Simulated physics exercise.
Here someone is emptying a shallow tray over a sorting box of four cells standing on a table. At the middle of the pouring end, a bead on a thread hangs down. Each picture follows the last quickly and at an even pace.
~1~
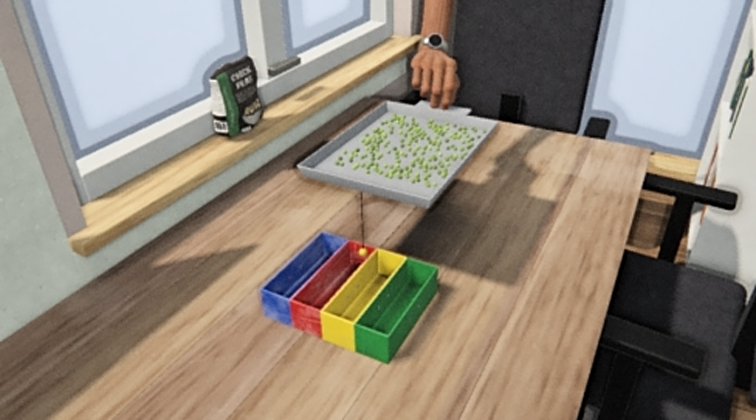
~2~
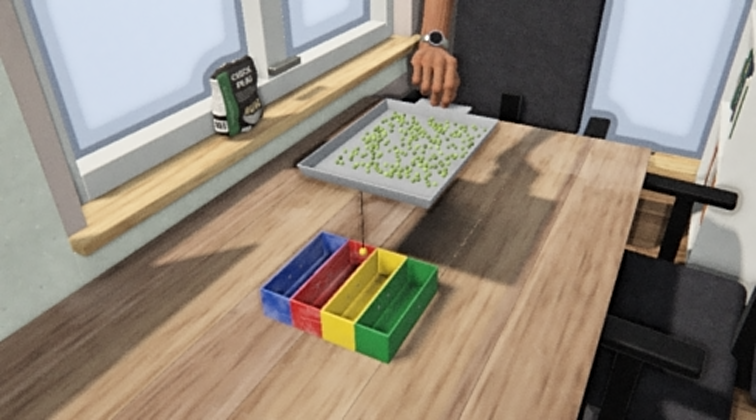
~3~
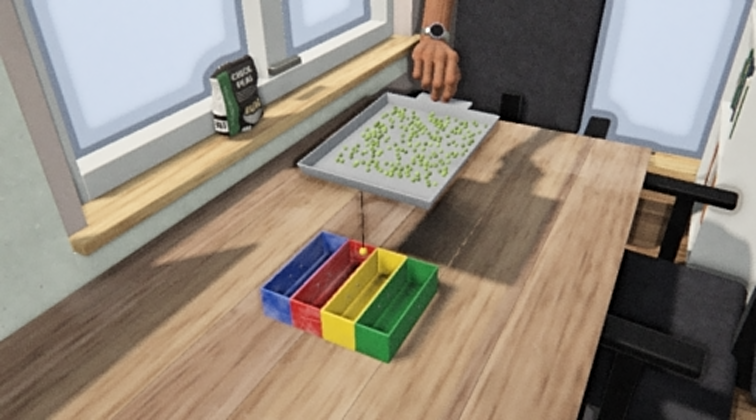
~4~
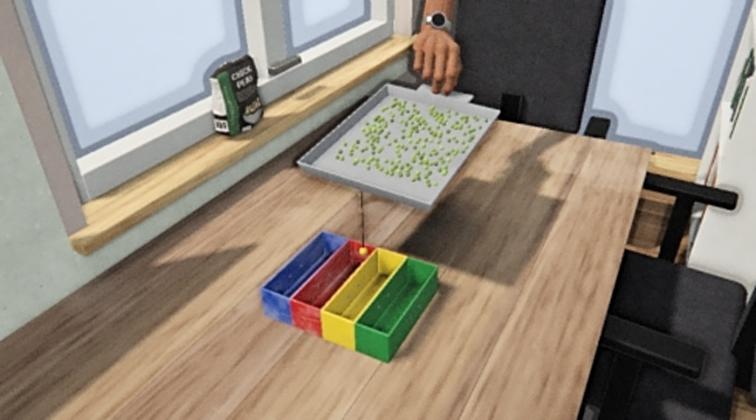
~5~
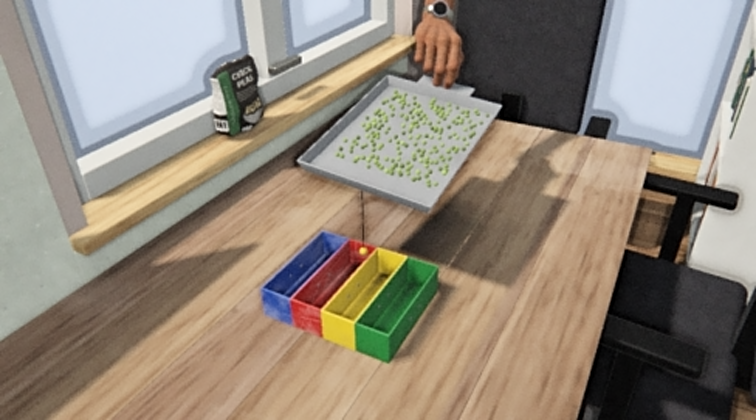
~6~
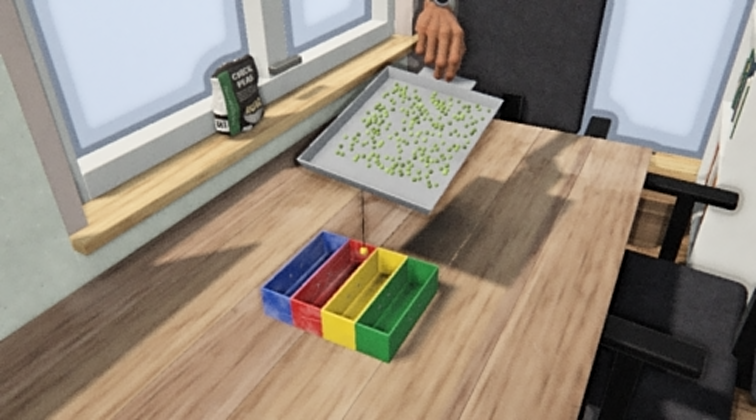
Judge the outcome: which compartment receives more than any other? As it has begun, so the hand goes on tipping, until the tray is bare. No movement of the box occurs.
The green compartment receives the most.
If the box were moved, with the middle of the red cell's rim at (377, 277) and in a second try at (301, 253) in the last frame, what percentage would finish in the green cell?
Close to 10 in a hundred, then close to 0 in a hundred.
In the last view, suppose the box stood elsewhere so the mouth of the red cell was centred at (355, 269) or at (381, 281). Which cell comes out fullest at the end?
Green; yellow.
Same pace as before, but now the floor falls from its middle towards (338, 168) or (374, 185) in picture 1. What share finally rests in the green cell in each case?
0 and 30 per cent, in that order.
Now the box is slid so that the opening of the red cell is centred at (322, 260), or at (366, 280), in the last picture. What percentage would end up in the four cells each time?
The first comes to 0 percent and the second to 100 percent.
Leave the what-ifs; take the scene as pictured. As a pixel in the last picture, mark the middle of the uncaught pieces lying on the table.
Middle in the last view: Roughly (450, 335).
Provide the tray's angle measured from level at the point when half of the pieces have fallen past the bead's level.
That would be about 90 degrees from level.
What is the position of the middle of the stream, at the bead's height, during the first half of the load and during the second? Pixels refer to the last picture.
The early half goes through (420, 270), the late half through (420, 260).
Soon after the last picture, tray tipped steeply; most on the tray; a stray few in the green cell; a small part falling or outside the box.
A little later, tray tipped right over; a small part on the tray; about two thirds in the green cell; about a third falling or outside the box.
Later still, tray tipped past a quarter turn; most in the green cell; about a quarter falling or outside the box.
At rest, tray tipped past a quarter turn; most in the green cell; none in the yellow cell; none in the red cell; none in the blue cell; about a quarter outside the box.
